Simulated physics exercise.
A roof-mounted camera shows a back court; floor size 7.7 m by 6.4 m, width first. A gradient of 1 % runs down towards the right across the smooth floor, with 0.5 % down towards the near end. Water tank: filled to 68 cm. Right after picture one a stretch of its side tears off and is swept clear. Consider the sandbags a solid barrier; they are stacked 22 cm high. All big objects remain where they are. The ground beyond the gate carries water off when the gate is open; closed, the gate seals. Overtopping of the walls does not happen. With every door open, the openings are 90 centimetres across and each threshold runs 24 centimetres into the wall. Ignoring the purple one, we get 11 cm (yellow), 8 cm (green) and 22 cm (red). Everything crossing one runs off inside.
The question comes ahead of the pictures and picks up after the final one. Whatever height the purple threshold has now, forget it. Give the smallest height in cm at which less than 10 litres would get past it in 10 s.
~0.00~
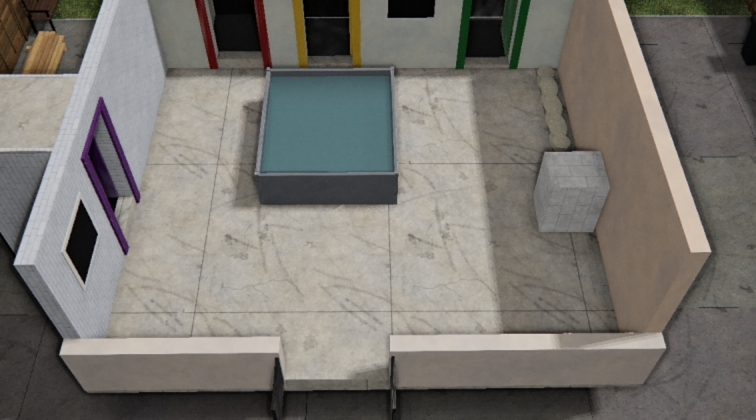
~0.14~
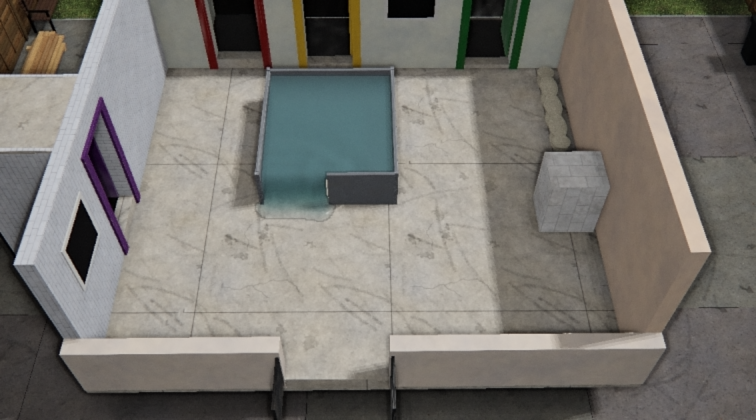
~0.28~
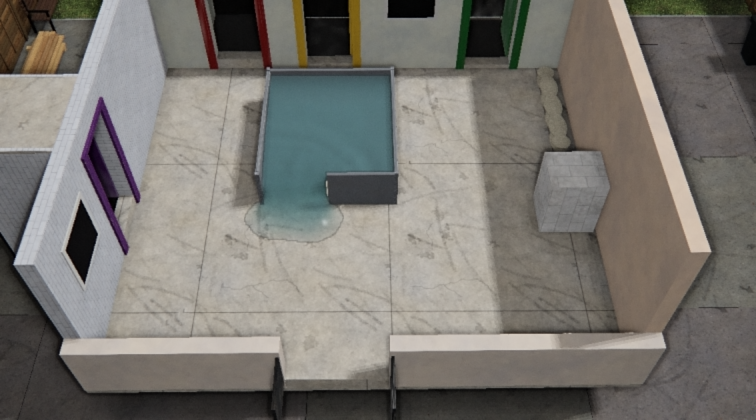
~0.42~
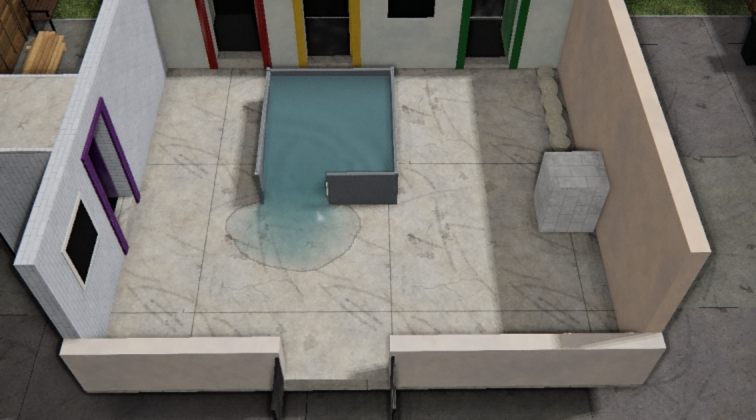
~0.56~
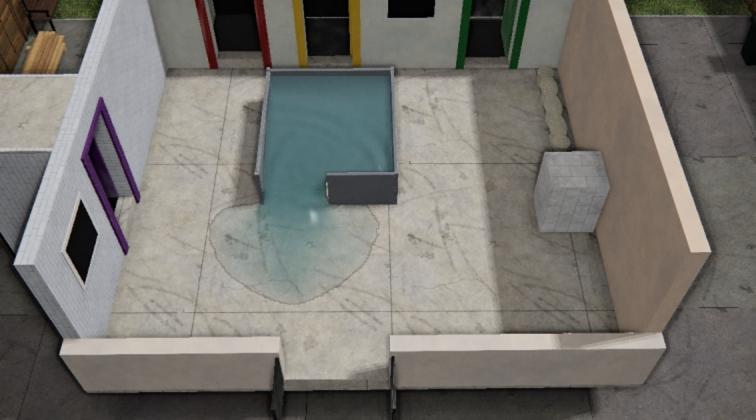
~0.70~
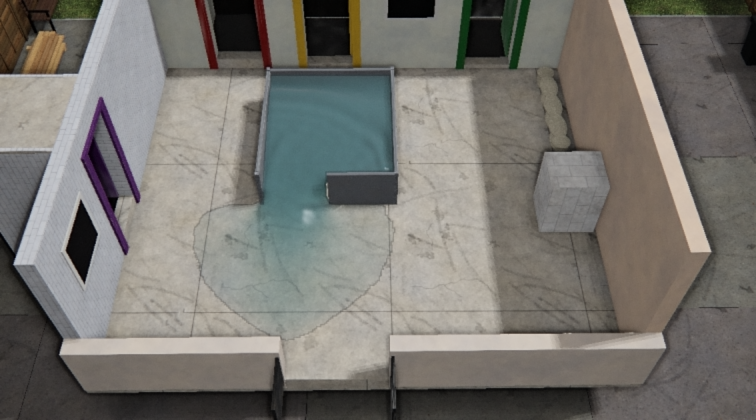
Close to 6 cm is just enough.
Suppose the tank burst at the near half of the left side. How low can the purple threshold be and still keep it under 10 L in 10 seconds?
Required height: Approx. 30 cm.
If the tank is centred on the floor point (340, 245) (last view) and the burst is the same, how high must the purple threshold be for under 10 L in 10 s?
It should be around 5.0 cm high.
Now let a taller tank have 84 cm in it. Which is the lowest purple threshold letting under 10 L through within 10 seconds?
About 8.0 cm.
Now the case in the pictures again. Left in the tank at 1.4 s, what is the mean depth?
About 52 centimetres.
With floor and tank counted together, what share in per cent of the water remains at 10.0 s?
Some 70 per cent remains.
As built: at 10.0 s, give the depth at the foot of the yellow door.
It stands about 4.5 centimetres deep.
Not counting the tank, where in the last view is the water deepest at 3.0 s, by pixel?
Check close to (175, 365).
After 1.4 s water covers 25 % of the floor, deepest (40 cm) near (286, 208); it has not reached the purple door.
After 3.0 s water covers 30 % of the floor, deepest (34 cm) near (175, 365); 3 cm at the purple door, 0 litres in over its 23 cm threshold.
After 10.0 s water covers 75 % of the floor, deepest (11 cm) near (606, 362); 4 cm at the purple door, 0 litres in over its 23 cm threshold.
At the purple door as built, the water arrived by 2.2 s and peaked near 10 cm at 3.8 s.
Run again over the same 10 s with other heights there, 21 litres in over 4.5 cm, 5 litres over 7 cm. The limit of 10 litres is kept from about 6 cm up.
